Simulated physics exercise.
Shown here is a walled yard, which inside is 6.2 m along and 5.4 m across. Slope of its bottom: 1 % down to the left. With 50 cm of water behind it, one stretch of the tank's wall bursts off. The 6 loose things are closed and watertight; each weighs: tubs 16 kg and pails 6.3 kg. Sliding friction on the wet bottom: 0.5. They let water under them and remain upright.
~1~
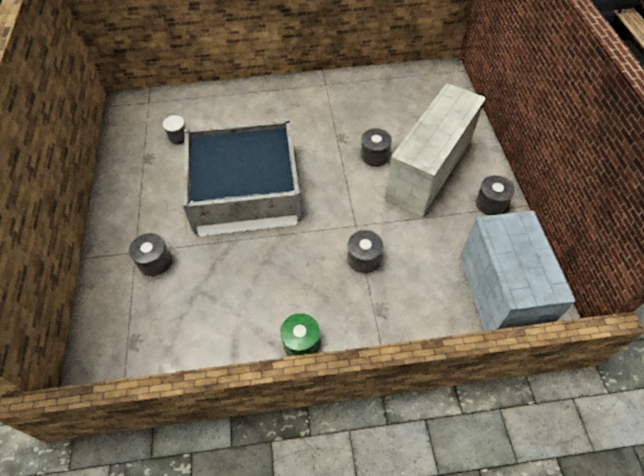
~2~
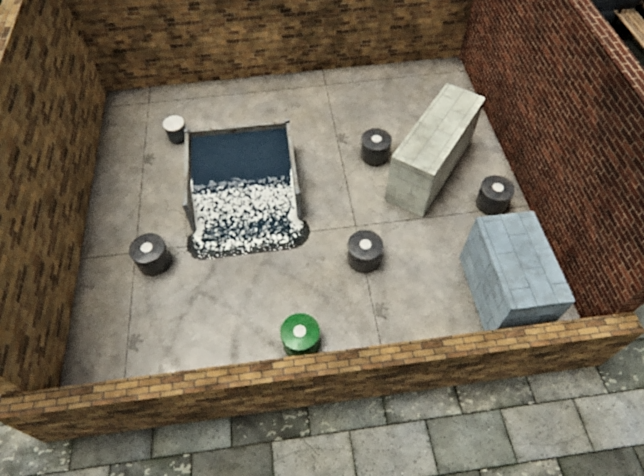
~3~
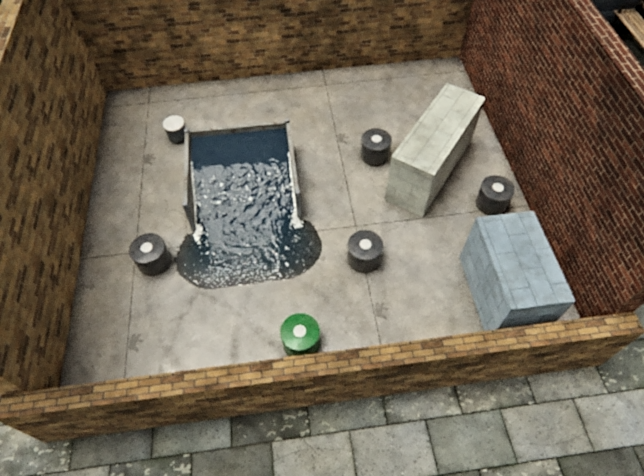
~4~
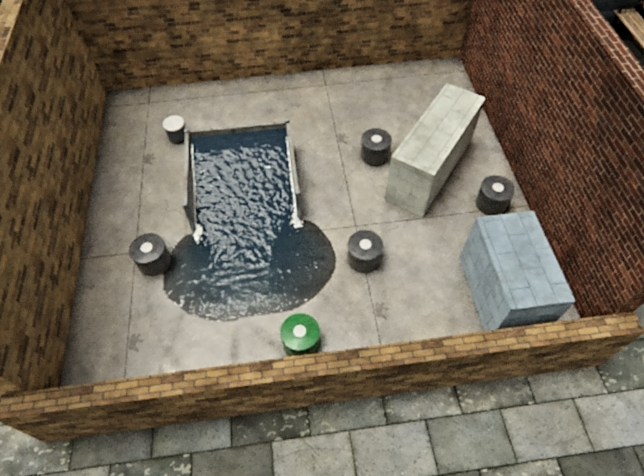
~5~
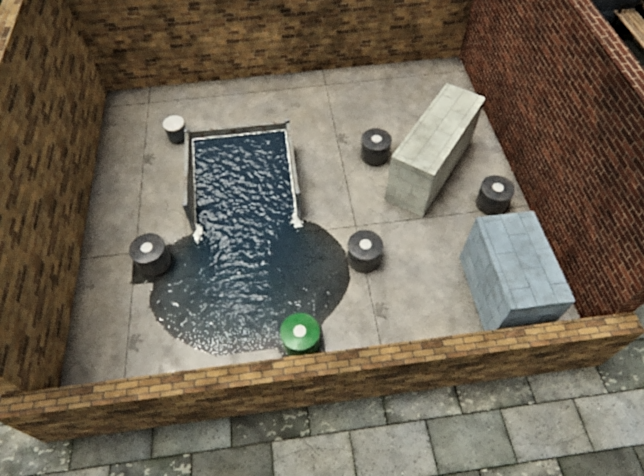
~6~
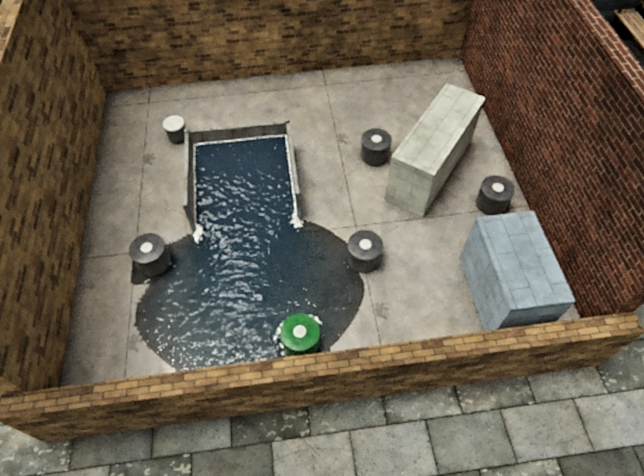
Water bursting through the near wall of a tank in a brick-walled yard, spreading across the floor and around a still green tub.
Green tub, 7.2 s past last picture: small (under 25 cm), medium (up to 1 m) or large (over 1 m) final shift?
Large.
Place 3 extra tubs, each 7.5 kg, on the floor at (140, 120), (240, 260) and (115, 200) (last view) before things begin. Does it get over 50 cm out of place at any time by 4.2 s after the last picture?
Lab note - in order: Below threshold / above threshold / above threshold.
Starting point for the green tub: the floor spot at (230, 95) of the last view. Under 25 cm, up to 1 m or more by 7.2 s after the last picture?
By that time it keeps its spot.
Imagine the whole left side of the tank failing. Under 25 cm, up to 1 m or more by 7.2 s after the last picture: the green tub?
My answer is that the green tub remains put.
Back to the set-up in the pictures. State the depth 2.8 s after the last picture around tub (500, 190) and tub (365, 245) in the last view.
Close to 0 and 3 centimetres.
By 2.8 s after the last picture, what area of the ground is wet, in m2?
Close to 16 m2, I'd say.
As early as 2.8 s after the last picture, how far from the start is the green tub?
Shift by then: About 200 cm.
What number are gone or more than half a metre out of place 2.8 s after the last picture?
I make it 1.
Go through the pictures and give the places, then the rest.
The green tub at (300, 331), on the bottom; 1.8 m2 under water; 0 of 6 have shifted, in the first picture.
The green tub at (300, 331), on the bottom; water covers 2.5 m2; 0 of 6 have shifted, in the second picture.
The green tub at (300, 331), on the bottom; 3.3 m2 under water; 0 of 6 have shifted, in the third picture.
The green tub at (300, 331) rests on the ground; water covers 4.3 m2; 0 of 6 have shifted, in the fourth picture.
The green tub at (300, 331) rests on the ground; 5.4 m2 under water; 0 of 6 have shifted, in the fifth picture.
The green tub at (300, 332) rests on the ground; water covers 6.5 m2; 0 of 6 have shifted, in the sixth picture.
Then, 0.9 s after the last picture the green tub is near (338, 339), 0.4 m from its start, afloat; 1 afloat.
Then, 2.8 s after the last picture the green tub is near (432, 234), 2.1 m from its start, aground; 0 afloat.
Then, 4.8 s after the last picture the green tub is near (423, 218), 2.2 m from its start, aground; 0 afloat.
Then, 7.2 s after the last picture the green tub is near (423, 218), 2.2 m from its start, aground; 0 afloat.
